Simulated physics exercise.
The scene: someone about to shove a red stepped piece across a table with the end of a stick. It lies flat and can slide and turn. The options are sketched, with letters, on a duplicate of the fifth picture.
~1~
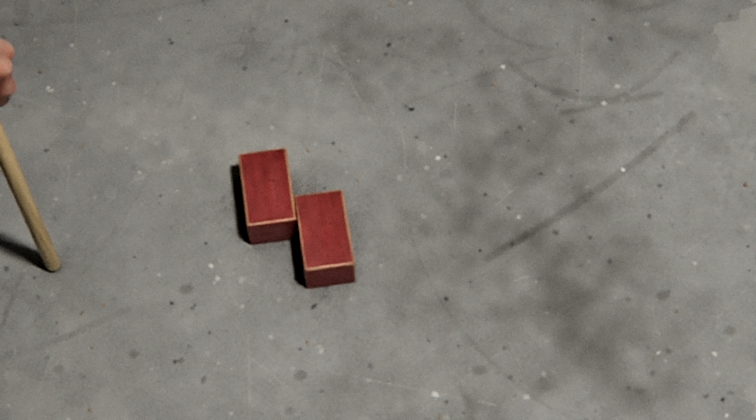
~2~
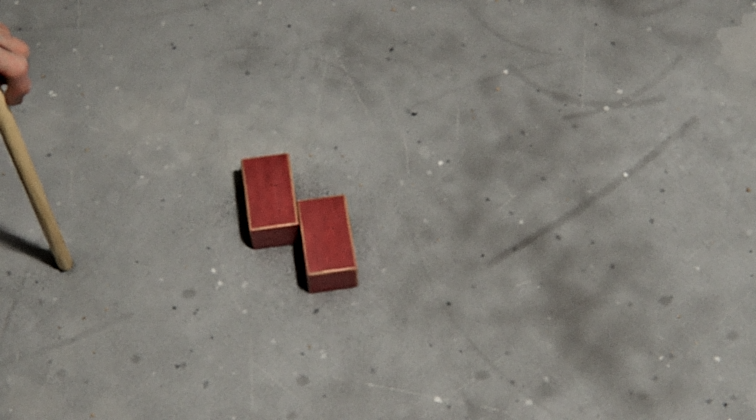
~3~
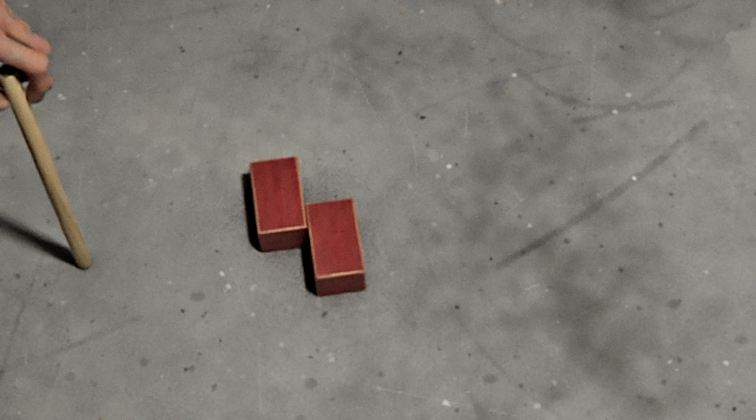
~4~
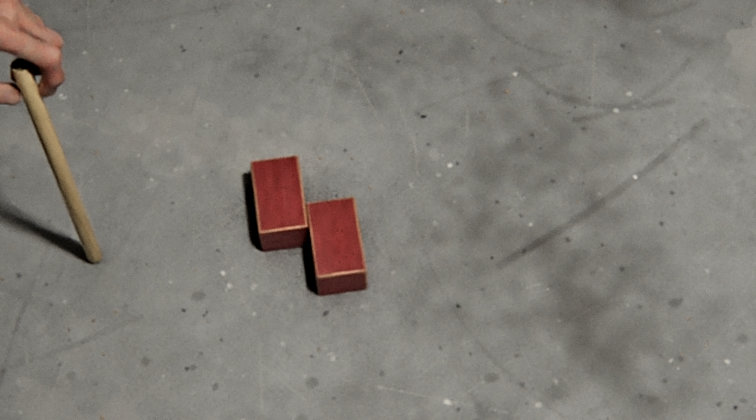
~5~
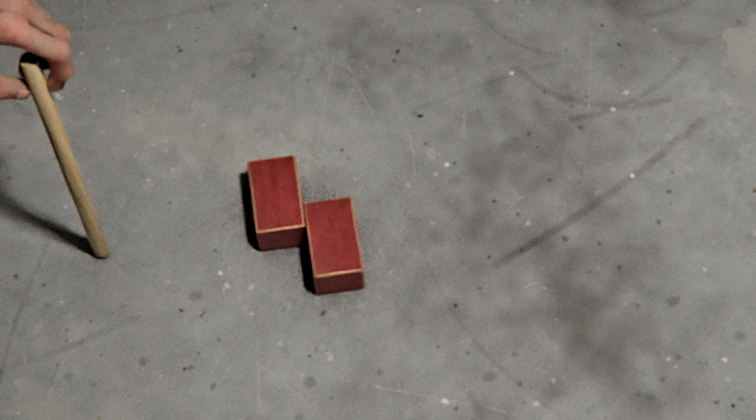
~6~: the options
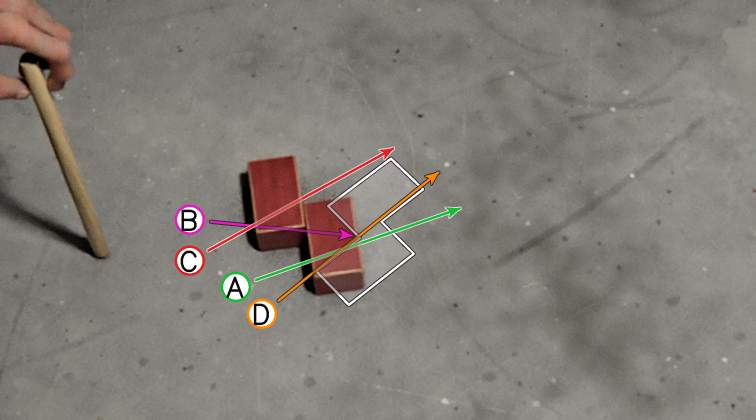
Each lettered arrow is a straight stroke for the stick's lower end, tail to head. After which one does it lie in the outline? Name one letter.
Stroke C.
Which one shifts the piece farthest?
Stroke B.
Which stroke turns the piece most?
Stroke D.
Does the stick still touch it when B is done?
Yes.
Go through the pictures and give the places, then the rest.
The first picture shows red stepped piece (267, 186).
The second picture shows red stepped piece (270, 191).
The third picture shows red stepped piece (278, 194).
The fourth picture shows red stepped piece (279, 194).
The fifth picture shows red stepped piece (276, 193).
On the marked copy, A from (256, 280) to (460, 209); B from (211, 222) to (352, 236); C from (208, 251) to (393, 149); D from (278, 301) to (438, 172).
With C. Early on, foot of the stick (277, 214), piece (308, 183).
Further on, foot of the stick (343, 177), piece (363, 177).
At the end, foot of the stick (393, 150), piece (374, 178); it fills the outline.
As for the rest, A leaves the piece out of the outline, at (330, 199); B leaves the piece out of the outline, at (384, 206); D leaves the piece out of the outline, at (334, 187).
